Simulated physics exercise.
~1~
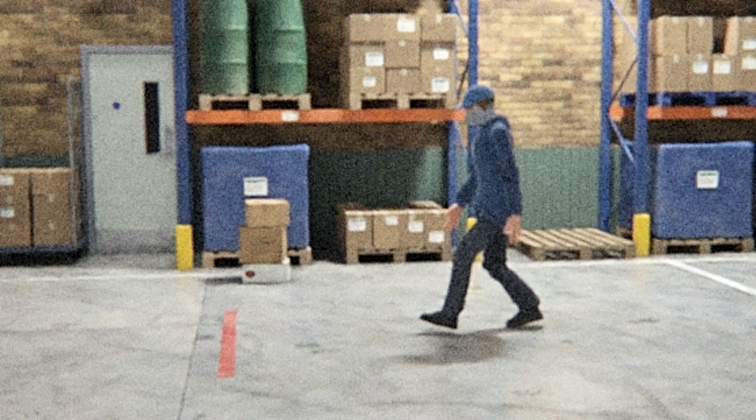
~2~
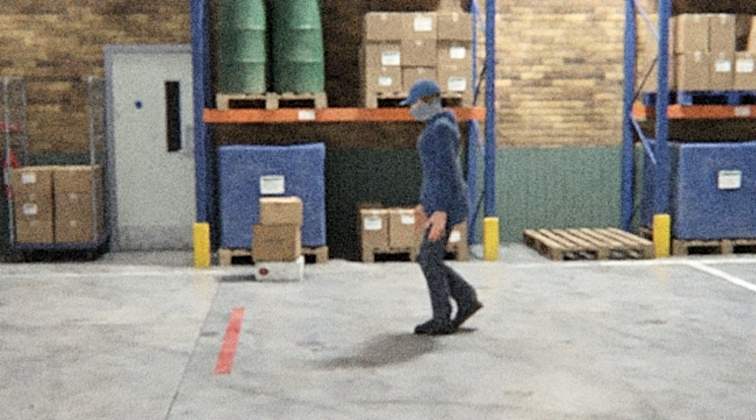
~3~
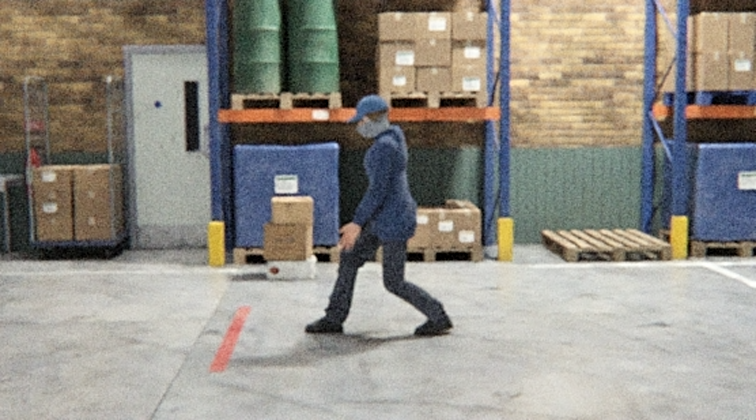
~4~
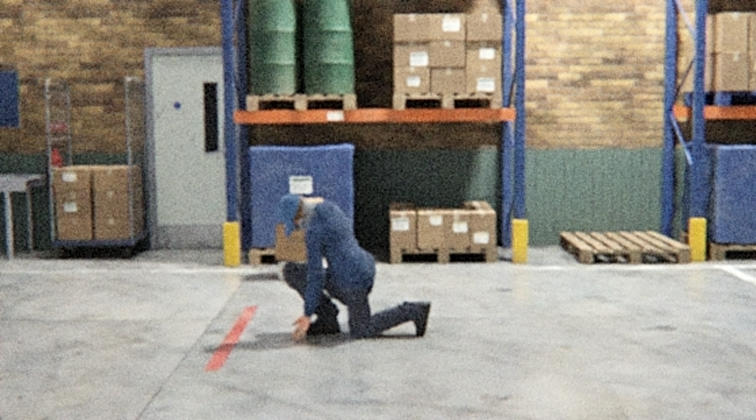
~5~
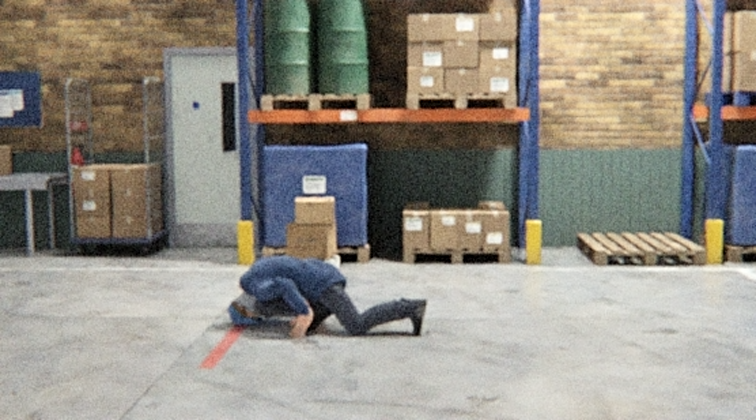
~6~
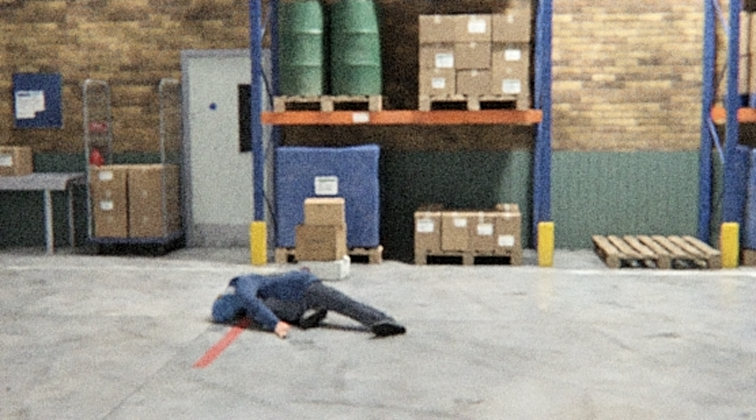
Person in blue walking left through a warehouse, sinking to the knees and collapsing forward, head ending across the red floor tape.
